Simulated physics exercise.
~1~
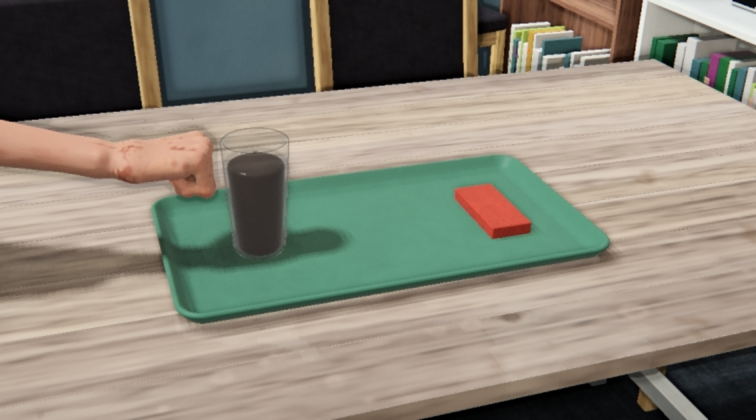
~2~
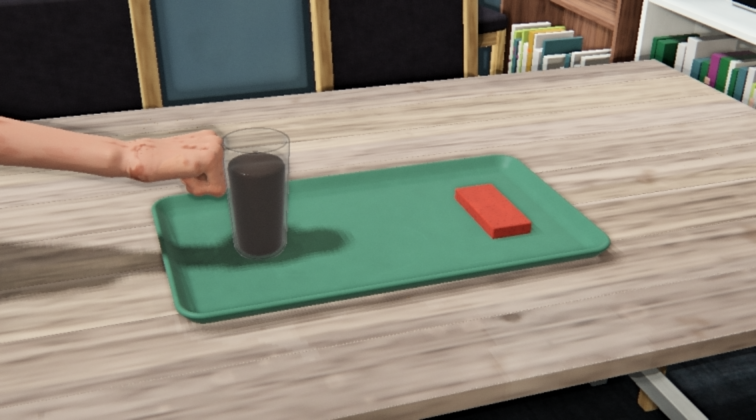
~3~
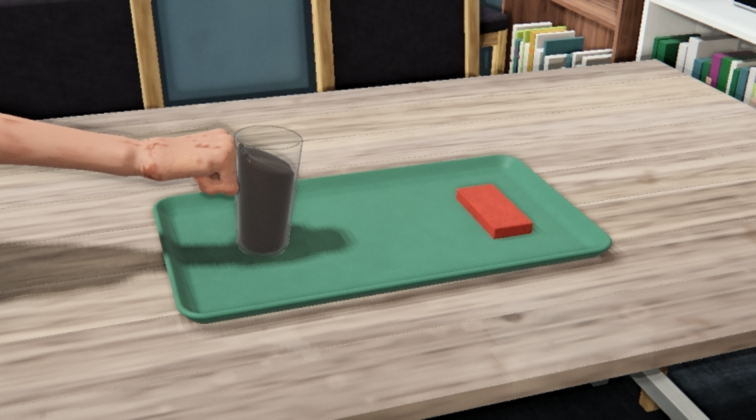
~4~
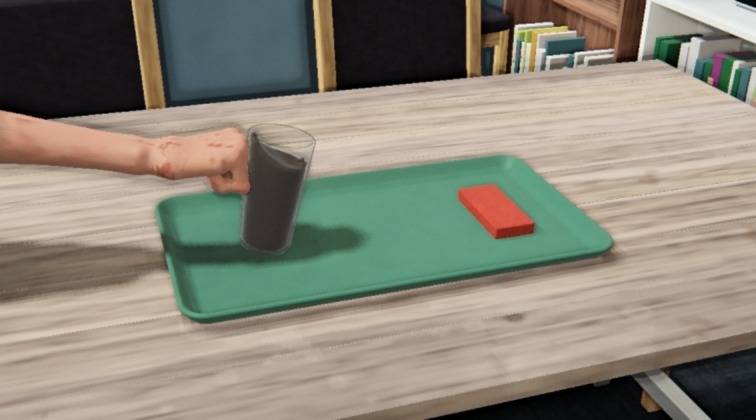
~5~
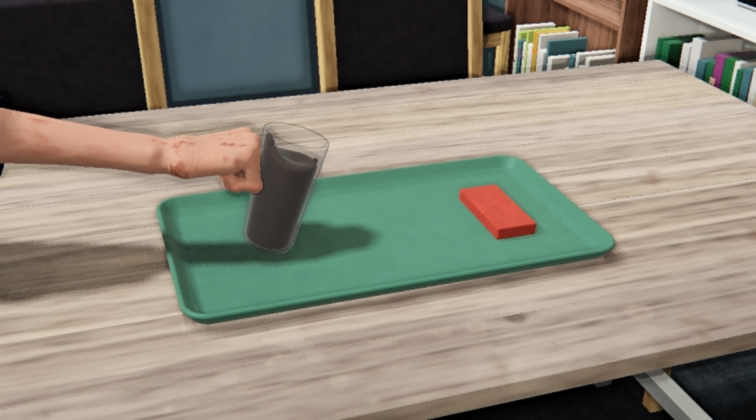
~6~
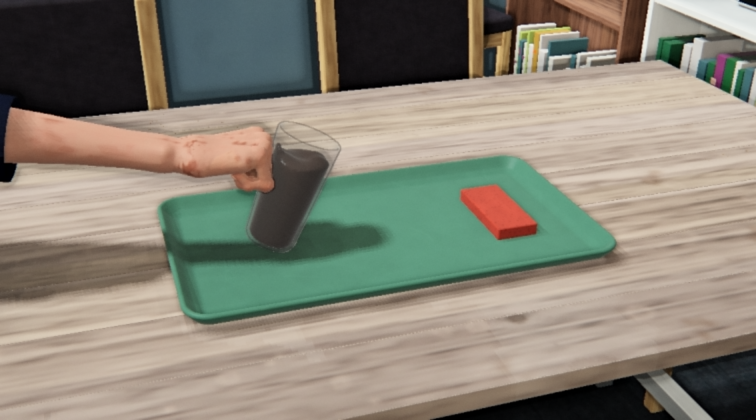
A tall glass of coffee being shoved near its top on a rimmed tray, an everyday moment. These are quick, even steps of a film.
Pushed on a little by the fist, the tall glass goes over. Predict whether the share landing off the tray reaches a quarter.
It stays below a quarter.
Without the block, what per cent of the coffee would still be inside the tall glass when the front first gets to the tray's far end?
Tall glass content at that instant: ~ 55 per cent.
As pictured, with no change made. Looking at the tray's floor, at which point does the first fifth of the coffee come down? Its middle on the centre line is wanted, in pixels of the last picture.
I'd put it at roughly (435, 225) on the centre line.
A moment on, the tall glass is falling and 100 per cent is in the glass, 0 on the tray and 0 above or beyond its rim.
Next, the tall glass lies on its side and 65 per cent is in the glass, 21 on the tray and 14 above or beyond its rim.
Then the tall glass lies on its side and 40 per cent is in the glass, 38 on the tray and 22 above or beyond its rim.
Later the tall glass lies on its side and 22 per cent is in the glass, 68 on the tray and 10 above or beyond its rim.
Finally, 90 per cent is held by tray and glass, 10 is off the tray.
